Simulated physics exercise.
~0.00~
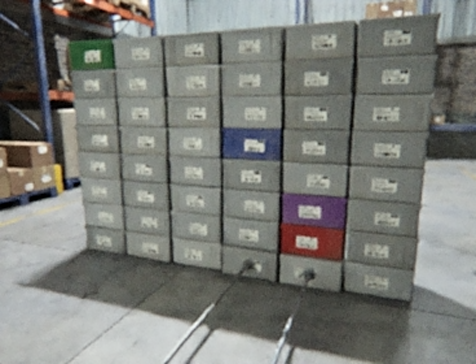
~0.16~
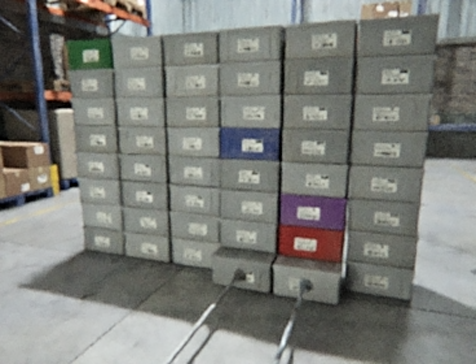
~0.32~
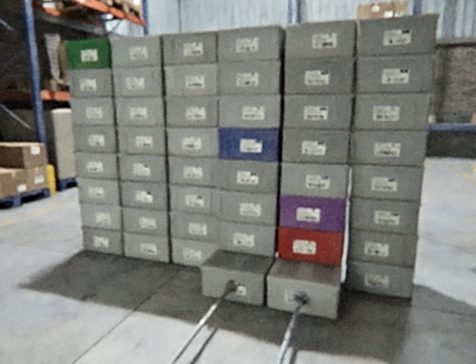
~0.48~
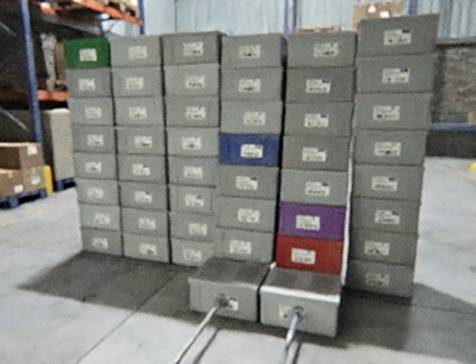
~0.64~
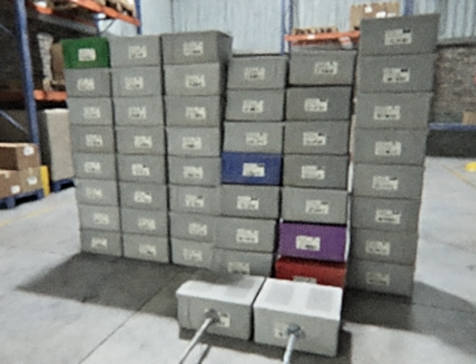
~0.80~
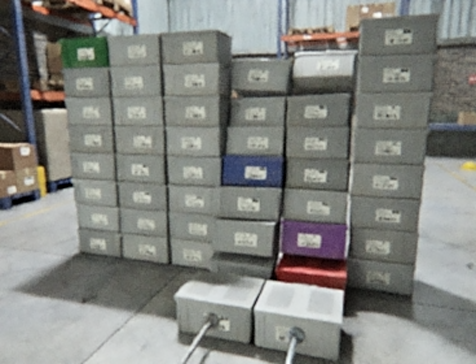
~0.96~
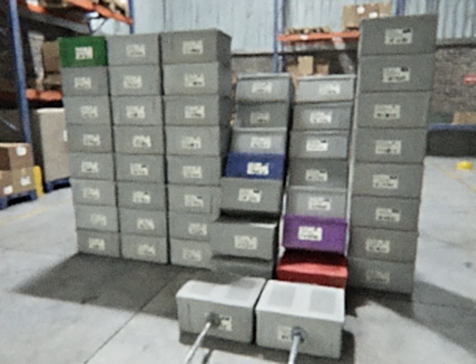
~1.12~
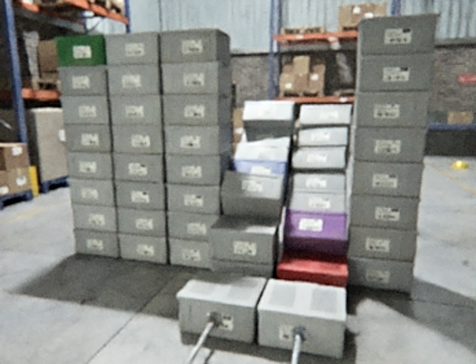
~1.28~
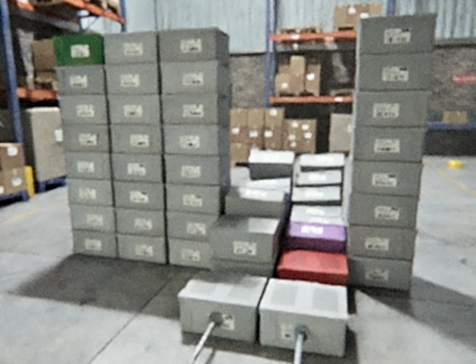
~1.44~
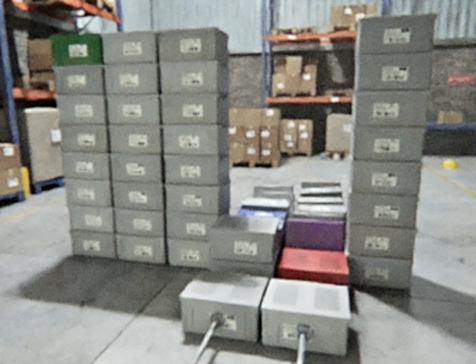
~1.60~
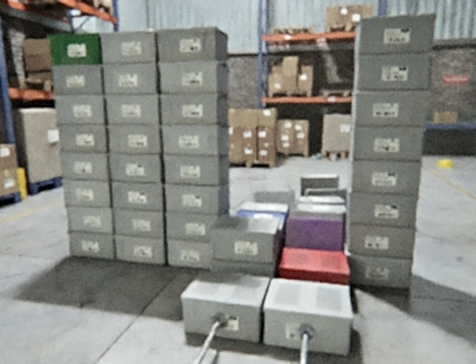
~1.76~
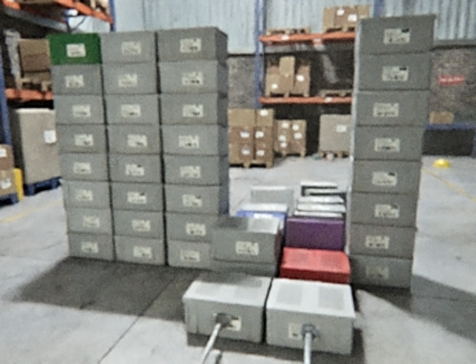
Grey tote wall losing two bottom boxes to steel rods, the columns above dropping and toppling backward, leaving a gap between standing stacks.
